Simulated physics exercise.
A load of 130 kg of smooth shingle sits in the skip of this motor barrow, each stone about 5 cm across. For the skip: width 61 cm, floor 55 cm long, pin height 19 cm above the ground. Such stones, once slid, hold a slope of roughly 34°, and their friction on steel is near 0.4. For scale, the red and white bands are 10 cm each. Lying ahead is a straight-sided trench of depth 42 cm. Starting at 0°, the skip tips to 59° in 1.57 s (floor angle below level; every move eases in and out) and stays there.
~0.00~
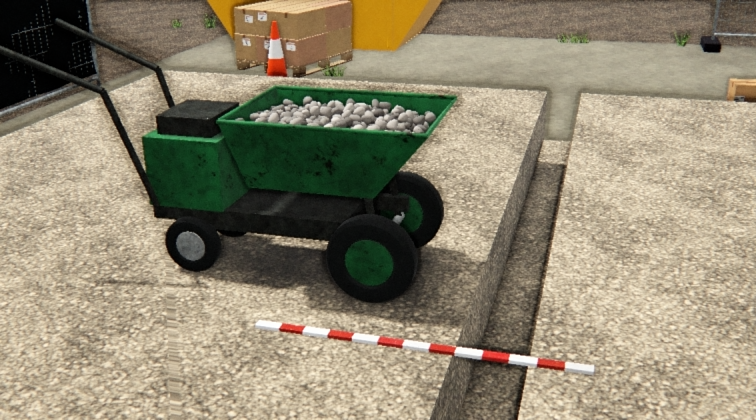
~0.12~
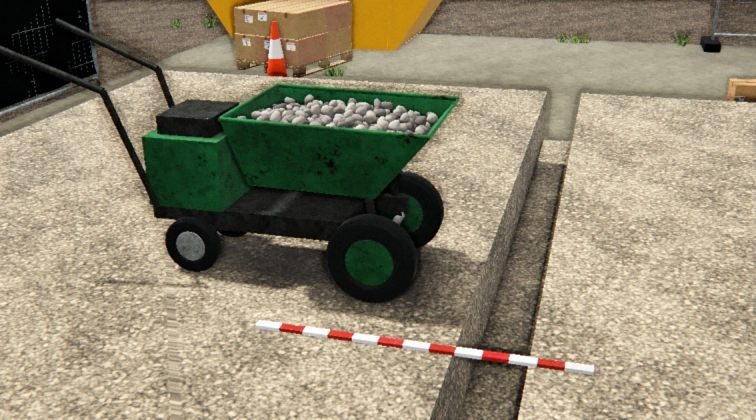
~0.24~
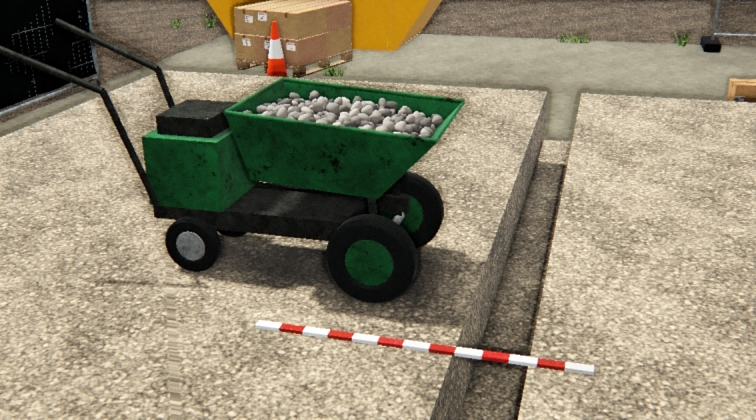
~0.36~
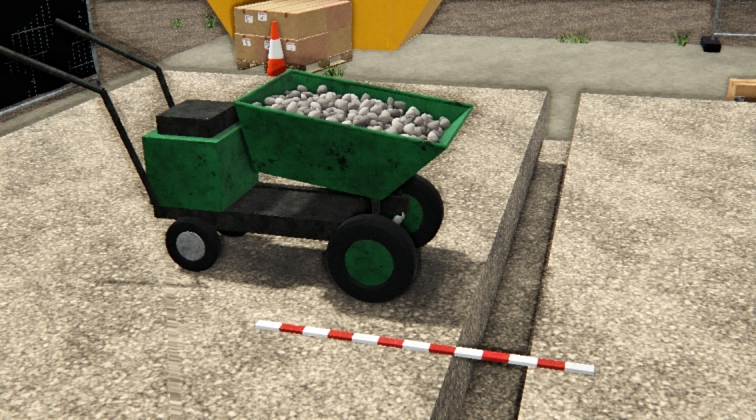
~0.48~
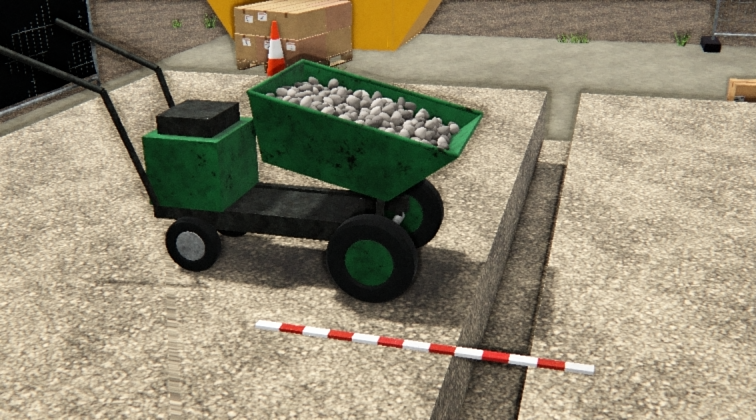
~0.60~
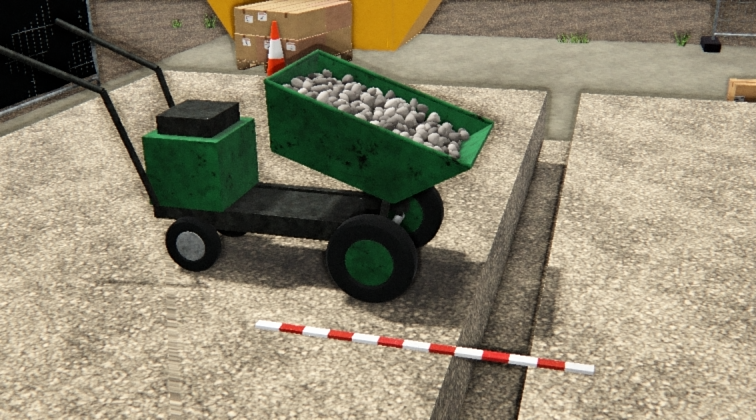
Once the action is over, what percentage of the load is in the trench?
About 38 in every hundred.
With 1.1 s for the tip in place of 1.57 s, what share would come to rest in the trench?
Then about 35 per cent.
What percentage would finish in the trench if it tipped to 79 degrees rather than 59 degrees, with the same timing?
Then close to 35 per cent.
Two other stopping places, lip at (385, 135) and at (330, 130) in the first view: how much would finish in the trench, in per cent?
75 % and 65 %.
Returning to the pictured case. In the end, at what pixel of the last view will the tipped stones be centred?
Somewhere around (566, 287) in the last picture.
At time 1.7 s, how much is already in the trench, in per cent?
By then, around 5 percent.
After 1.2 s the floor is at 50°; 100 % in the skip; the foremost stones are at (521, 195).
After 1.7 s the floor is at 59°; 68 % in the skip, 4 % in the trench, 28 % past the trench; the foremost stones are at (635, 298).
After 2.0 s the floor is at 59°; 43 % in the skip, 8 % in the trench, 50 % past the trench; the foremost stones are at (732, 291).
After 4.0 s the floor is at 59°; 10 % in the skip, 38 % in the trench, 52 % past the trench; the foremost stones are past the picture's edge.
